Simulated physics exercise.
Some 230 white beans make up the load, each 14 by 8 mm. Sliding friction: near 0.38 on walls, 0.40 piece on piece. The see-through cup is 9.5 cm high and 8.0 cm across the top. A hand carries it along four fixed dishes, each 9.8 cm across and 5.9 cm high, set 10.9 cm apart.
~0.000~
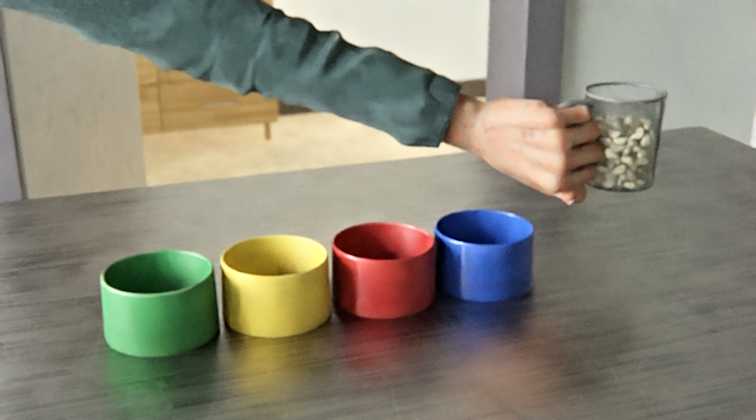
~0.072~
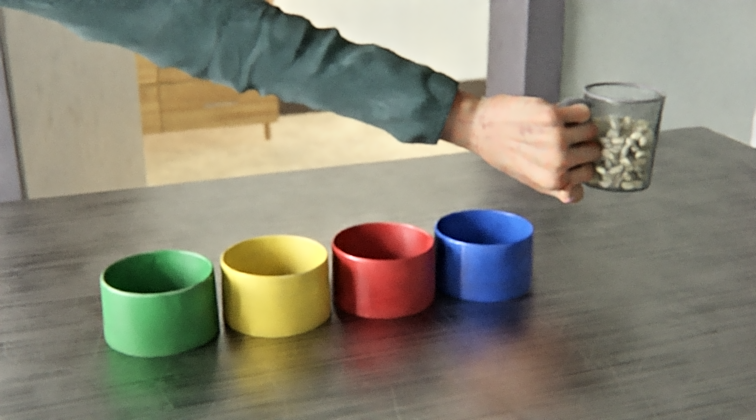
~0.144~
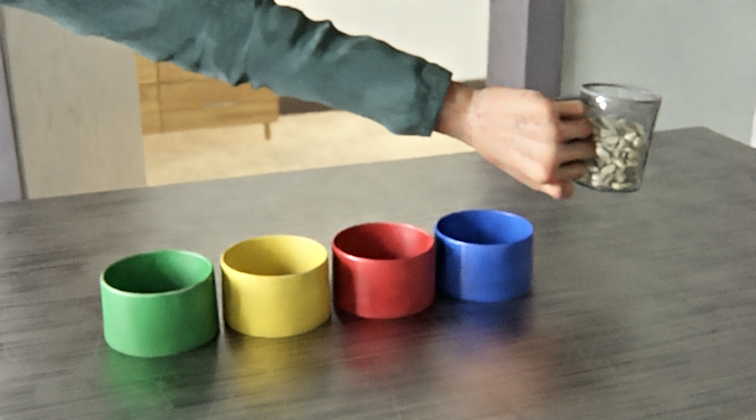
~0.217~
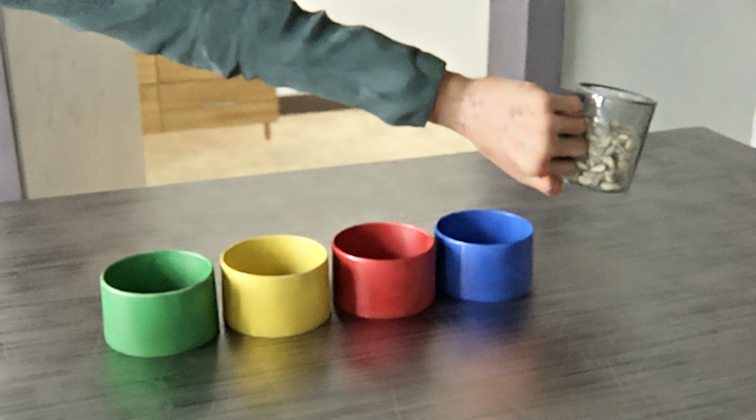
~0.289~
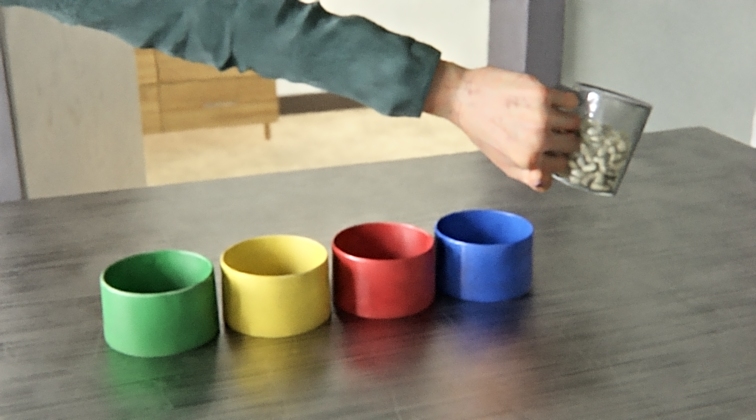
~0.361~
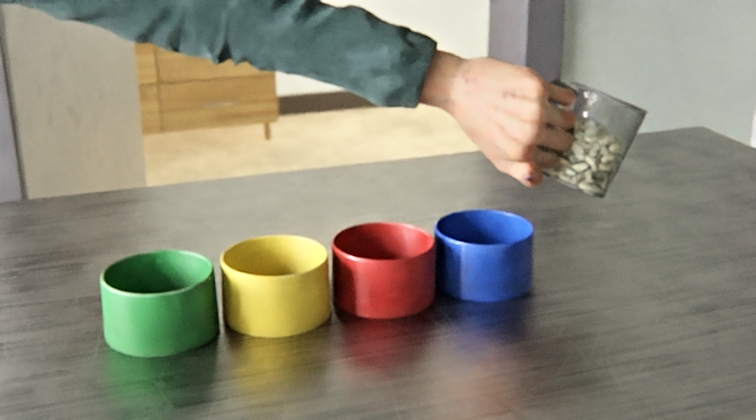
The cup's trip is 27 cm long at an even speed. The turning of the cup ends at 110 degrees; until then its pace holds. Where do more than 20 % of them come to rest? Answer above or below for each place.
Red: Below, blue: Above, green: Below, yellow: Below, counter: Below.
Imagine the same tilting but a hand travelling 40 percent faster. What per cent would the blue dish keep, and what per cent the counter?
Shares: Blue 30, counter 30.
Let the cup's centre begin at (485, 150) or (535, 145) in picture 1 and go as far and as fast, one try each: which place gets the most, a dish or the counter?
In the first try red collects the most, and in the second it's red.
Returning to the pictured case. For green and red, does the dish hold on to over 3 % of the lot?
Green no, red yes.
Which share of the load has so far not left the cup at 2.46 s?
0 %.
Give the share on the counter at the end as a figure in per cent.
5 %.
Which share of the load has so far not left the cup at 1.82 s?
Roughly 35 %.
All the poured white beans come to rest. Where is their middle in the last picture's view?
(478, 263) or so.
After 1.24 s, tilt 89 degrees; cup holds 100 %.
After 1.82 s, tilt 110 degrees; cup holds 35 %, blue 65 %.
After 2.46 s, tilt 110 degrees; cup holds 0 %, red 5 %, blue 85 %.
In the end, at 3.1 s, red 10 %, blue 85 %, green 0 %, yellow 0 %, counter 5 %.
